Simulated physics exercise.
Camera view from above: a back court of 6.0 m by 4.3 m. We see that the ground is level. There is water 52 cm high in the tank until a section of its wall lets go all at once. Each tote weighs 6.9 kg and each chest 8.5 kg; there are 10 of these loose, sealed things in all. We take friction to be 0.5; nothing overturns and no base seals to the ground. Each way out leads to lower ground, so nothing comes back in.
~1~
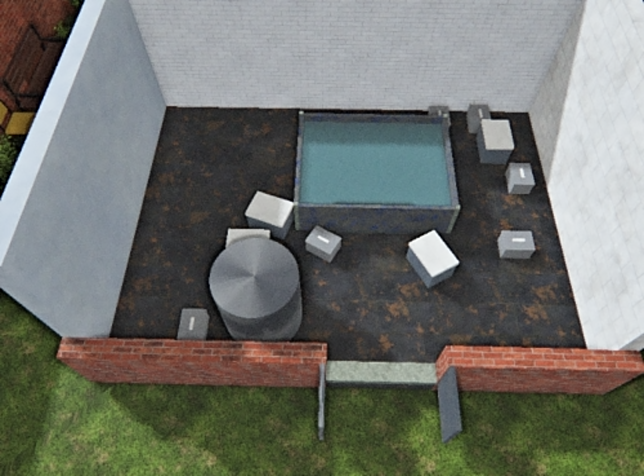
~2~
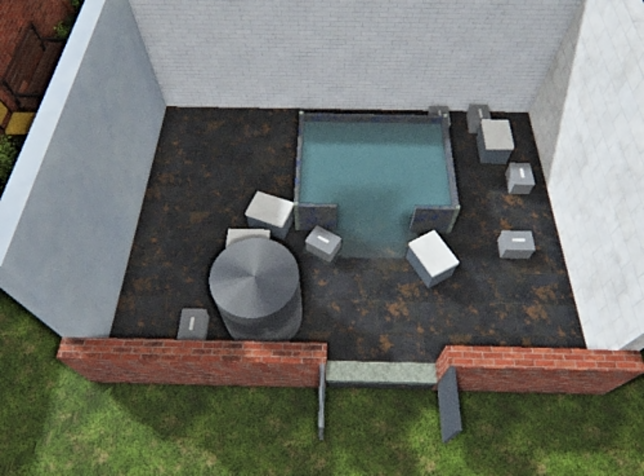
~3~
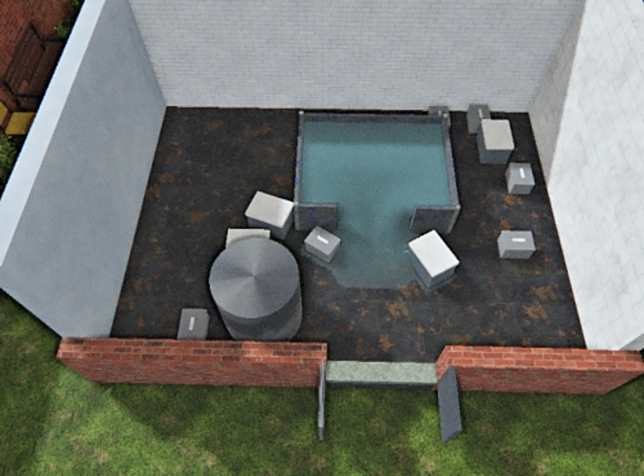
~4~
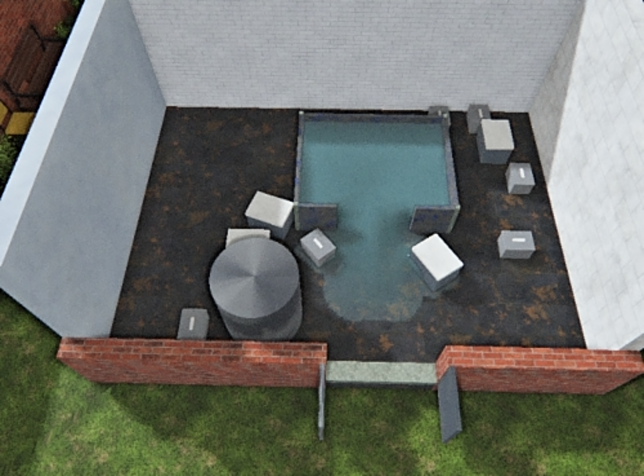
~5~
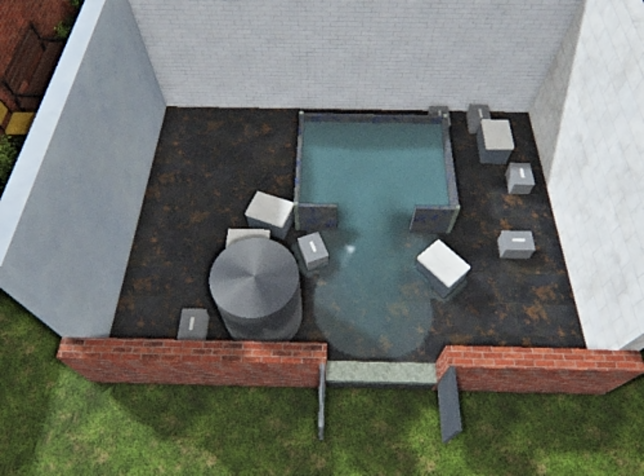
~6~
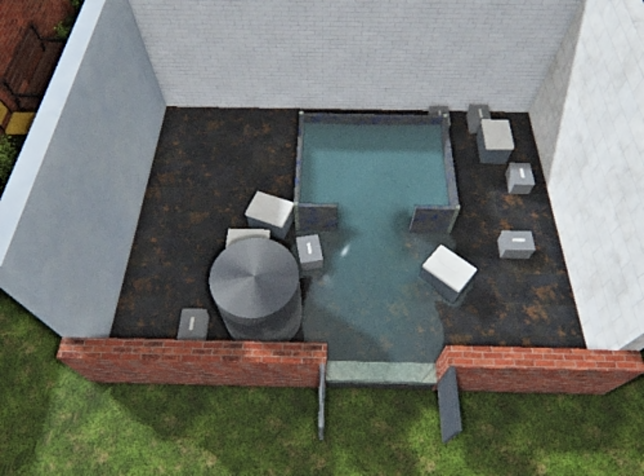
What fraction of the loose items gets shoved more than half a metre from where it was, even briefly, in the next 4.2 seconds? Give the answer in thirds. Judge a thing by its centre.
Under a third.
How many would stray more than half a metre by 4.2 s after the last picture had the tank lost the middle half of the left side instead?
You'd get 1 in that case.
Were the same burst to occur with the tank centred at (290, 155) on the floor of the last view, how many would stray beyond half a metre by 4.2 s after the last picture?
So the tally would be 4.
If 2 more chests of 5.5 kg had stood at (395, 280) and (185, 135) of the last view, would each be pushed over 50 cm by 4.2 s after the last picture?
Listed in order, the answers are beyond half a metre followed by inside half a metre.
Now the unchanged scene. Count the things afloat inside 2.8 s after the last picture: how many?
By my count, 1.
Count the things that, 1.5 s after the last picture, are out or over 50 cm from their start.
The count is 1.
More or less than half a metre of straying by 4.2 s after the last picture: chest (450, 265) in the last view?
Well, that one comes out beyond the limit.
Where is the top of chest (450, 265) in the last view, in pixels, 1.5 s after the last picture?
Around (534, 296).
Then, 0.4 s after the last picture 1 of 10 are over 50 cm from their spots; 0 afloat.
Then, 1.5 s after the last picture 1 of 10 are over 50 cm from their spots; 0 afloat.
Then, 2.8 s after the last picture 1 of 10 are over 50 cm from their spots; 1 afloat.
Then, 4.2 s after the last picture 1 of 10 are over 50 cm from their spots, and 1 have been at some point; 0 afloat.
